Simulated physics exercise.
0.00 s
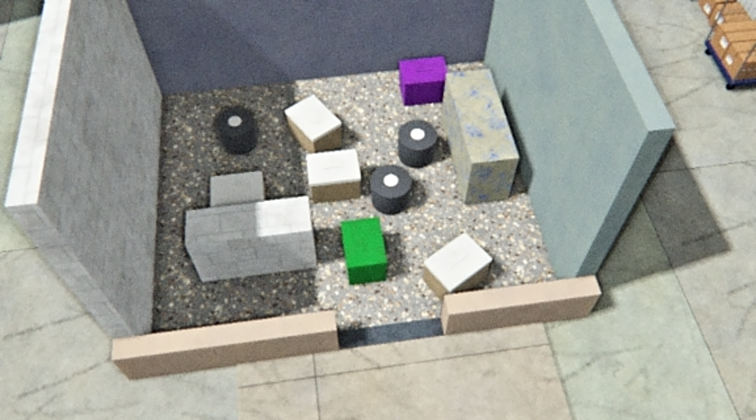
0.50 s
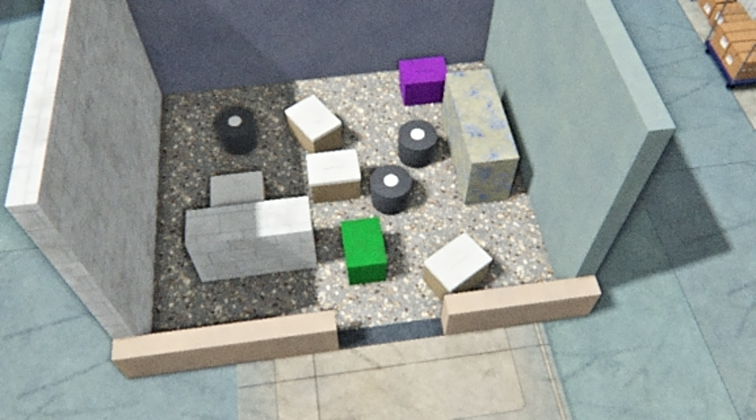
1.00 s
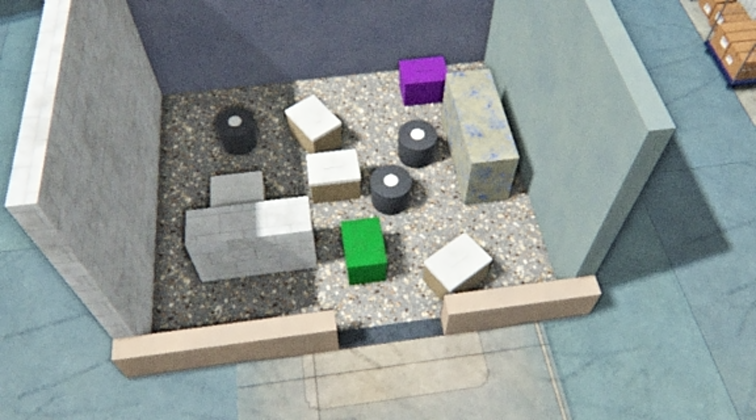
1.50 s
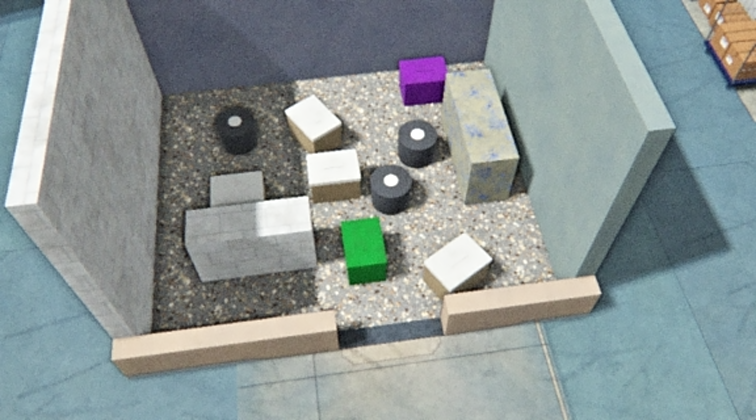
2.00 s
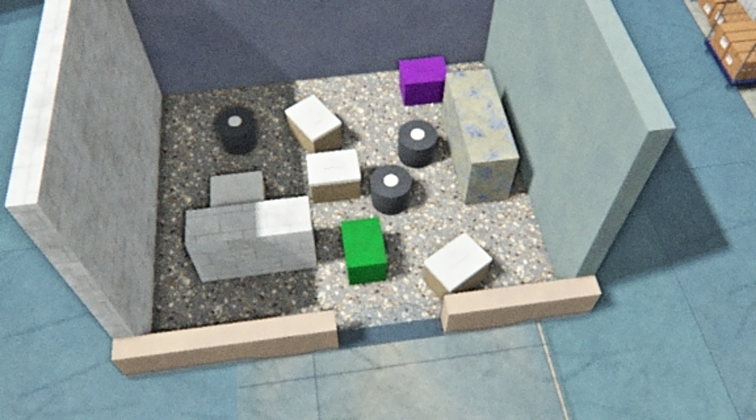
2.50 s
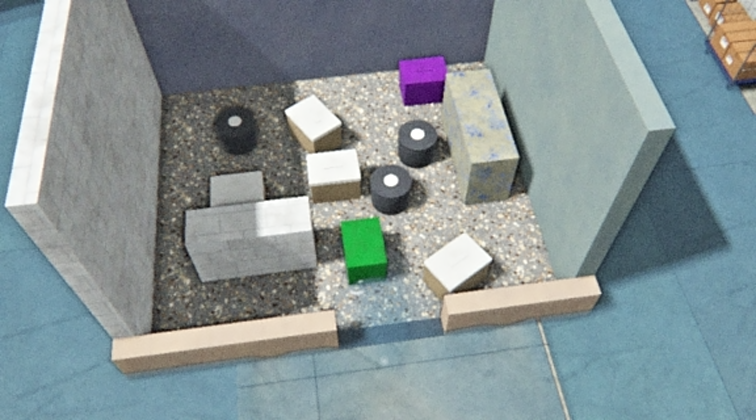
Shallow water spreads over the floor outside a walled room and slightly through its front gap.
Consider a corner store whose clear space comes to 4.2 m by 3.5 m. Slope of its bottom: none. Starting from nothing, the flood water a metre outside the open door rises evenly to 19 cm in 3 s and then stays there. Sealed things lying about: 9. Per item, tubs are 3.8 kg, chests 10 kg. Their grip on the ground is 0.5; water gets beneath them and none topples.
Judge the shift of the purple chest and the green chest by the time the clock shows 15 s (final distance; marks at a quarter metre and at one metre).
By that time the purple chest has shifted a little and the green chest has gone a long distance.
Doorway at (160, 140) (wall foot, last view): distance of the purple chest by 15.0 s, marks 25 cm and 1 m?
Observation: Purple chest small displacement.
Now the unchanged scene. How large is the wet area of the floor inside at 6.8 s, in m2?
Roughly 13 m2.
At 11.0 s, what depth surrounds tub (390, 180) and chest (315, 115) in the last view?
8 and 7 cm.
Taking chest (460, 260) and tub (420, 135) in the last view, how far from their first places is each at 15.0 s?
The first is 20 cm from its start, the second 300 cm.
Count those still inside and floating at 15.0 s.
The number is 9.
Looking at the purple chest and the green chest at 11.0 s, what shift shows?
Roughly 60 and 250 cm by then.
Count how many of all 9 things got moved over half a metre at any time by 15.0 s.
That makes 9.
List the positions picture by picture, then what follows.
The purple chest at (424, 70) rests on the ground; the green chest at (363, 242) rests on the ground; water covers 0.0 m2; 0 of 9 have shifted, in the first picture.
The purple chest at (424, 70), on the bottom; the green chest at (363, 242), on the bottom; water covers 0.0 m2; 0 of 9 have shifted, in the second picture.
The purple chest at (424, 70), on the bottom; the green chest at (363, 242), on the bottom; water covers 0.0 m2; 0 of 9 have shifted, in the third picture.
The purple chest at (424, 70), on the bottom; the green chest at (363, 242), on the bottom; 0.0 m2 under water; 0 of 9 have shifted, in the fourth picture.
The purple chest at (424, 70) rests on the ground; the green chest at (363, 242) rests on the ground; 0.1 m2 under water; 0 of 9 have shifted, in the fifth picture.
The purple chest at (424, 70), on the bottom; the green chest at (363, 242), on the bottom; 0.6 m2 under water; 0 of 9 have shifted, in the sixth picture.
After 3.5 s the purple chest is near (424, 70), 0.0 m from its start, aground; the green chest is near (351, 199), 0.5 m from its start, aground; 0 afloat.
After 6.8 s the purple chest is near (433, 52), 0.3 m from its start, afloat; the green chest is near (413, 78), 2.3 m from its start, afloat; 6 afloat.
After 11.0 s the purple chest is near (469, 54), 0.6 m from its start, afloat; the green chest is near (444, 79), 2.4 m from its start, afloat; 9 afloat.
After 15.0 s the purple chest is near (476, 67), 0.6 m from its start, afloat; the green chest is near (432, 80), 2.3 m from its start, afloat; 9 afloat.
